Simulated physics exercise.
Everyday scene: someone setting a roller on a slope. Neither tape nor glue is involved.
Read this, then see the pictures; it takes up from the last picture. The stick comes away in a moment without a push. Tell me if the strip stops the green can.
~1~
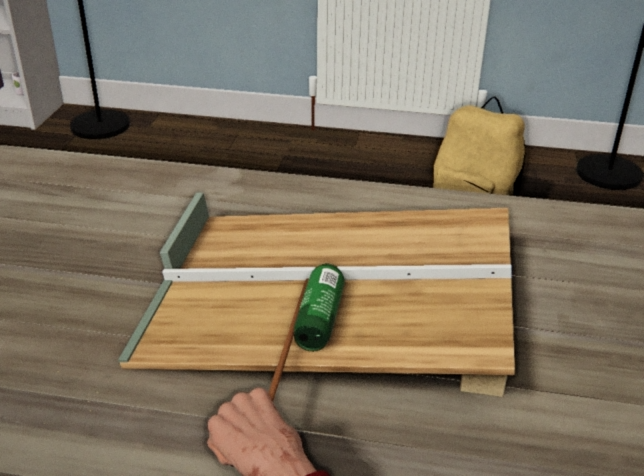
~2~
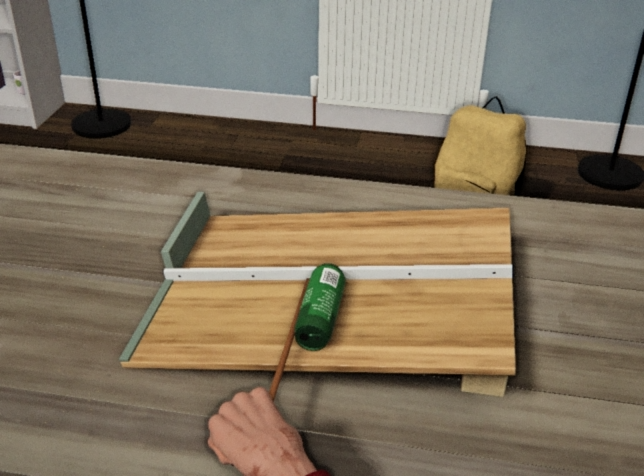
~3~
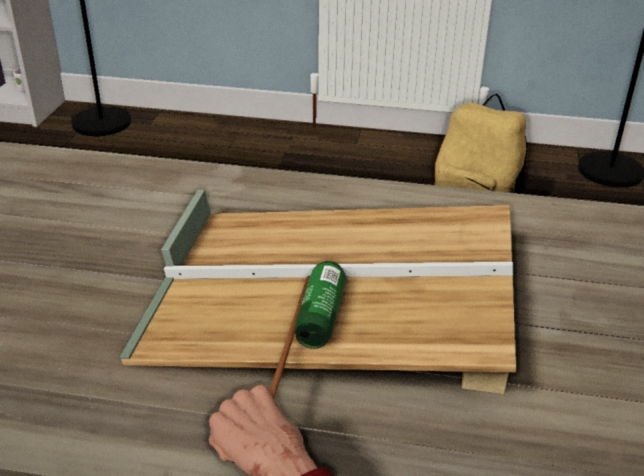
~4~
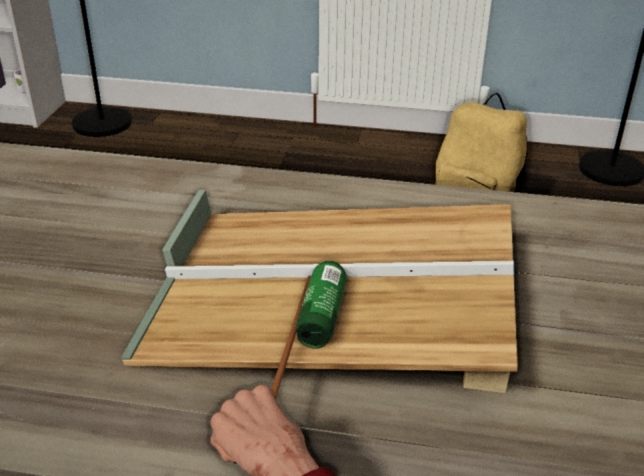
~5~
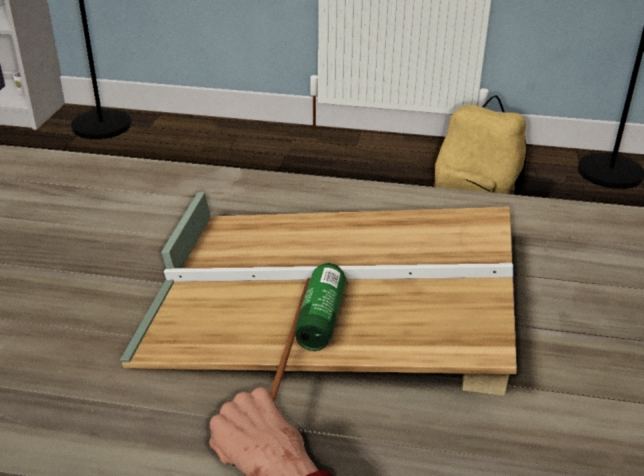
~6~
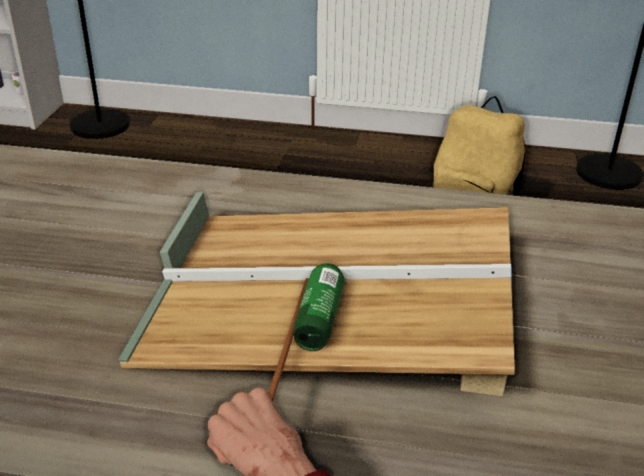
Most likely it is not held back by the strip.
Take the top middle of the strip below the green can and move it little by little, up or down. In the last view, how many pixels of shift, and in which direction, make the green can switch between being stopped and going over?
Shift: 4 px, direction up.
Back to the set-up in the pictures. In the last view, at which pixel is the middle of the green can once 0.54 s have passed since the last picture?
Its centre should be near (238, 306).
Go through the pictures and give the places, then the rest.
Held back by the stick; green can (320, 305); board (328, 268), in the first frame.
Held back by the stick; green can (321, 305); board (329, 268), in the second frame.
Held back by the stick; green can (322, 302); board (330, 266), in the third frame.
Held back by the stick; green can (323, 302); board (331, 265), in the fourth frame.
Held back by the stick; green can (322, 305); board (330, 268), in the fifth frame.
Held back by the stick; green can (320, 305); board (328, 268), in the sixth frame.
Then, 0.54 s after the last picture, green can rolling on the board near (238, 305).
Then, 0.98 s after the last picture, green can off the board near (85, 307).
Then, 1.34 s after the last picture, green can off the board.
By the end, the green can rolls off the board.
